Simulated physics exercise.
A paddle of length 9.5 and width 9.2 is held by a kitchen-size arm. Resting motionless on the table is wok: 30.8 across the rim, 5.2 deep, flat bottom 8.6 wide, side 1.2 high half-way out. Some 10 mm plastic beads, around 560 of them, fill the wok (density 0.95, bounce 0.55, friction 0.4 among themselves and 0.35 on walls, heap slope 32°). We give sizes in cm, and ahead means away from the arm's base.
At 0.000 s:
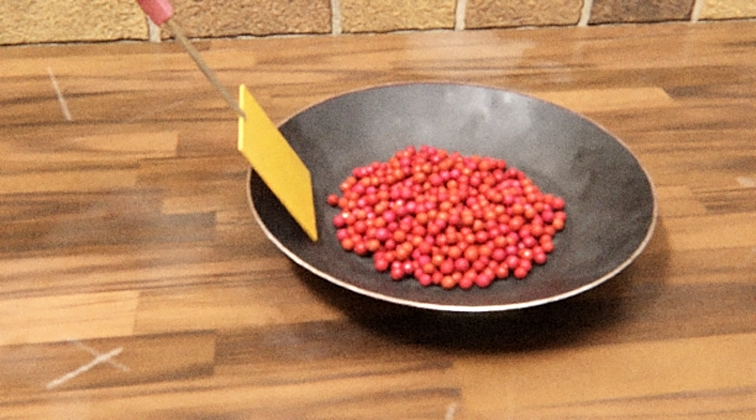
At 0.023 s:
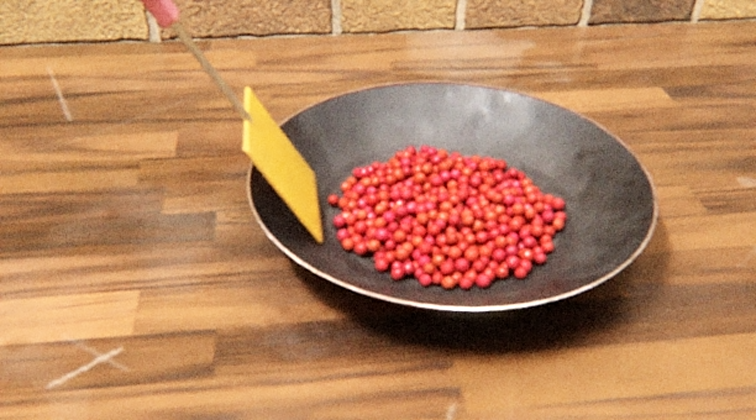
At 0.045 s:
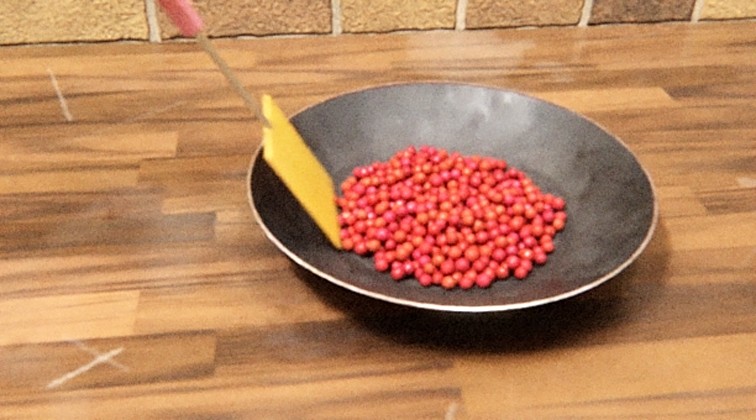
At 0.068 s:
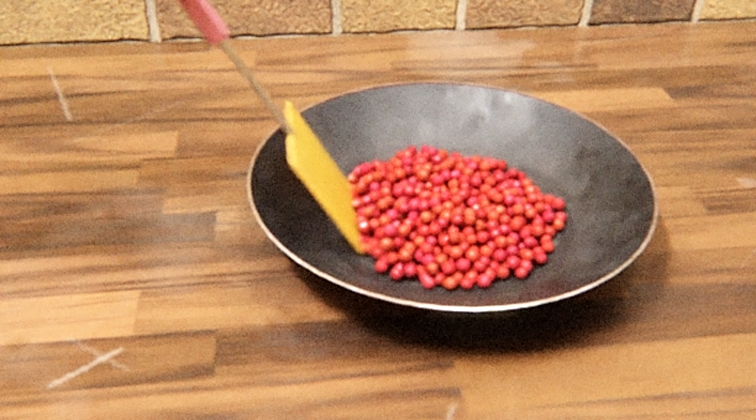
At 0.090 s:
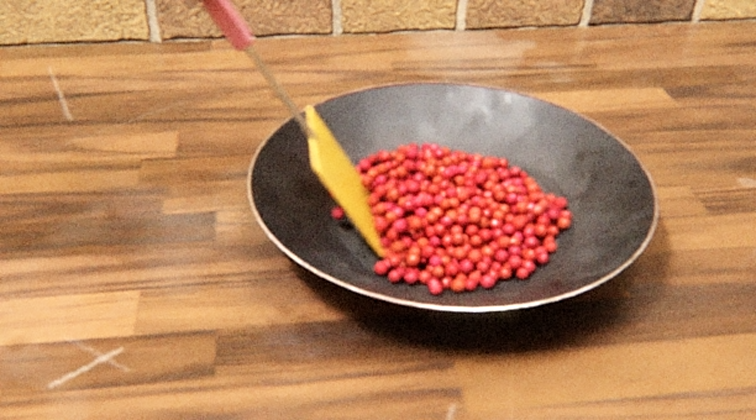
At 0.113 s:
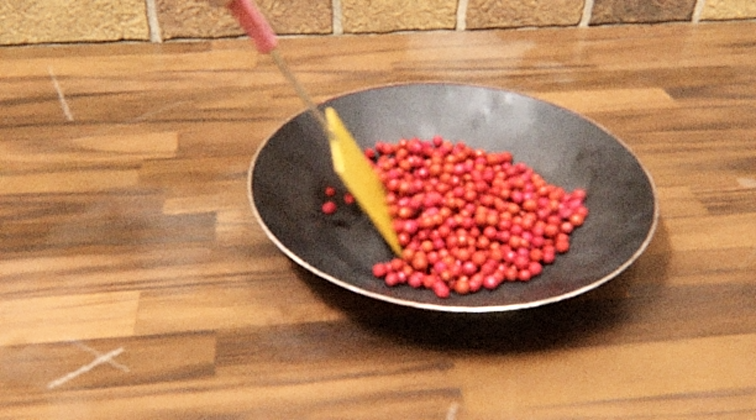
A yellow paddle on a thin rod with a reddish handle moves rightward from the left side of a dark wok on a wooden surface, reaching a heap of small red balls. It pushes into the heap's left side, shifting the balls slightly right while a few sit behind the blade.
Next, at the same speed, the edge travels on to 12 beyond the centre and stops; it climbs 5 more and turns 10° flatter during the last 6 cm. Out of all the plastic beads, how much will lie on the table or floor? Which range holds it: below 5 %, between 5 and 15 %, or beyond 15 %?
The range beyond 15 %.
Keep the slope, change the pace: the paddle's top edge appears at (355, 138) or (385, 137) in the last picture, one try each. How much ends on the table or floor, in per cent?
About 30 and 40 per cent.
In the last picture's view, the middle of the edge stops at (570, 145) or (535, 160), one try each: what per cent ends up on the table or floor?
About 5 and 0 per cent.
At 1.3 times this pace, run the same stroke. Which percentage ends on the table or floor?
Near 35 in a hundred.
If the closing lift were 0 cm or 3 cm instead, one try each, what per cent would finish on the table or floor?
35 and 25 %.
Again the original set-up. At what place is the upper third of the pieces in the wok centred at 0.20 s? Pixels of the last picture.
The top third sits at roughly (528, 193).
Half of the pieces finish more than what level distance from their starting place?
Roughly 7 centimetres.
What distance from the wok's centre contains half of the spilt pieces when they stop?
I reckon close to 28 centimetres.
After 0.20 s, sloping 60°, highest piece 4 above the table; 559 in the wok.
After 0.28 s, sloping 57°, highest piece 7 above the table; 559 in the wok.
After 0.53 s, sloping 50°, highest piece 7 above the table; 423 in the wok, 112 on the table or floor, 24 on the blade or in flight.
After 1.58 s, sloping 50°, highest piece 4 above the table; 423 in the wok, 136 on the table or floor.
At rest, 423 in the wok, 136 on the table or floor. That is 24 % on the table or floor.
